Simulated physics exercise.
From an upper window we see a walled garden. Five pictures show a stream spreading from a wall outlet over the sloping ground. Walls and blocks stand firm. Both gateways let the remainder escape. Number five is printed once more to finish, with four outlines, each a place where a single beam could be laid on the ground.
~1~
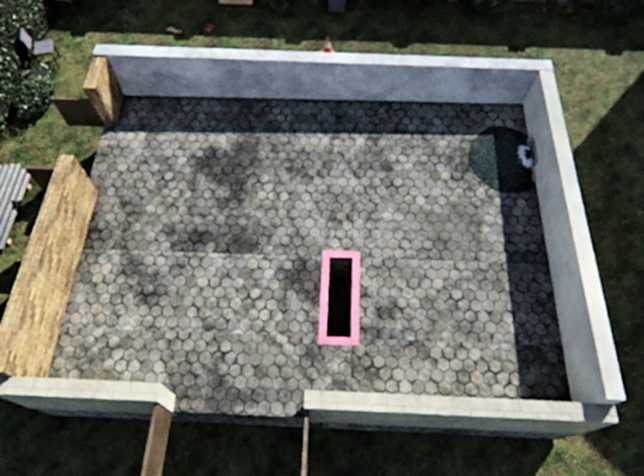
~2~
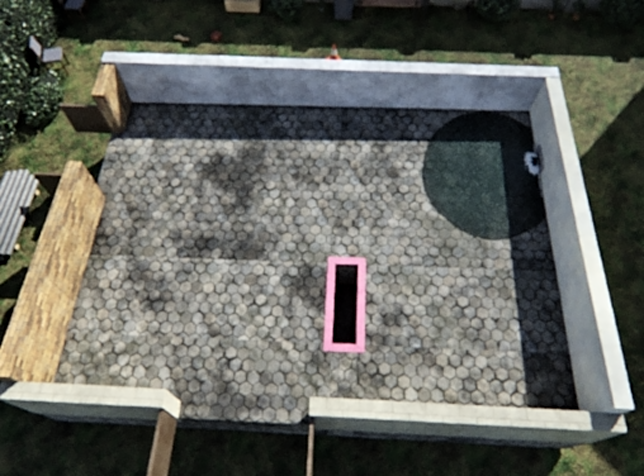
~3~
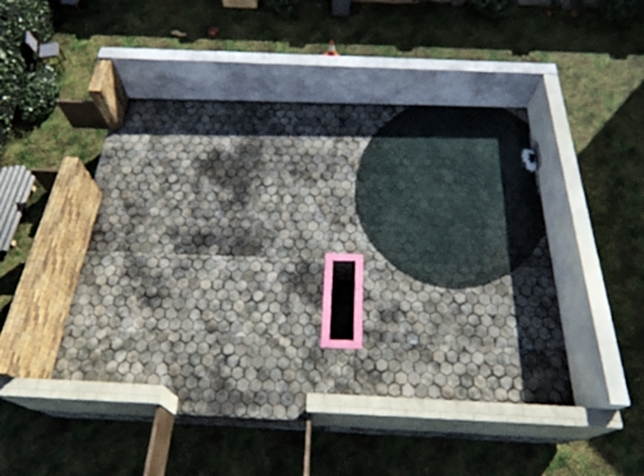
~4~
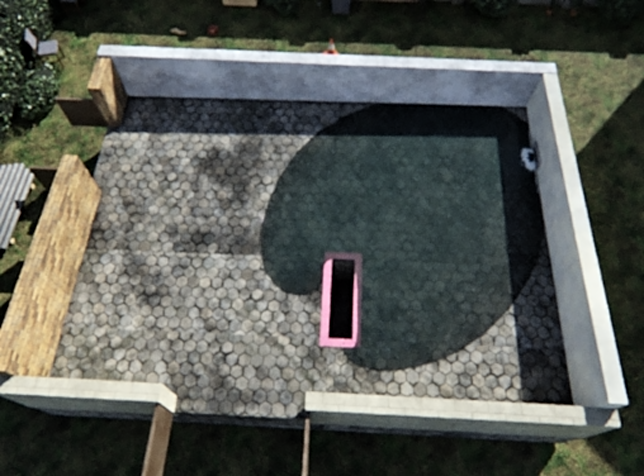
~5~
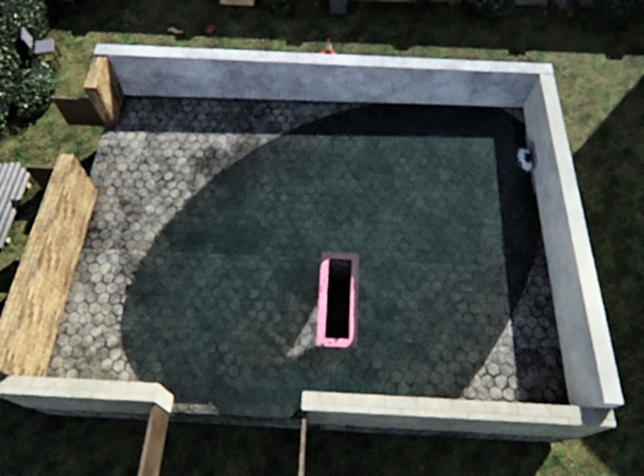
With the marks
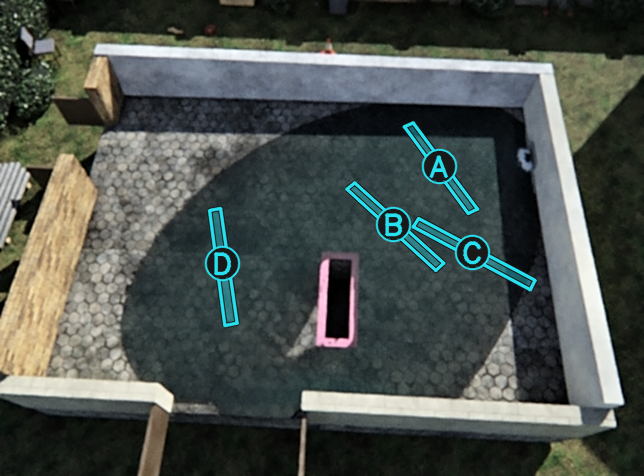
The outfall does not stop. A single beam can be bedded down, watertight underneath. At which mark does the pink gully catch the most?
It is D.
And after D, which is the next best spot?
Spot C.
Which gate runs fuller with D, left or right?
The right one.
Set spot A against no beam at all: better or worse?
It is worse.
On the marked copy, A from (408, 124) to (472, 211); B from (350, 186) to (439, 266); C from (415, 222) to (532, 285); D from (215, 209) to (230, 324).
For spot A, about 6 % of the stream goes into the pink gully, about 84 % out by the gates.
For spot B, next to none of the stream goes into the pink gully, about 93 % out by the gates.
For spot C, about 13 % of the stream goes into the pink gully, about 83 % out by the gates.
For spot D, about 30 % of the stream goes into the pink gully, about 60 % out by the gates.
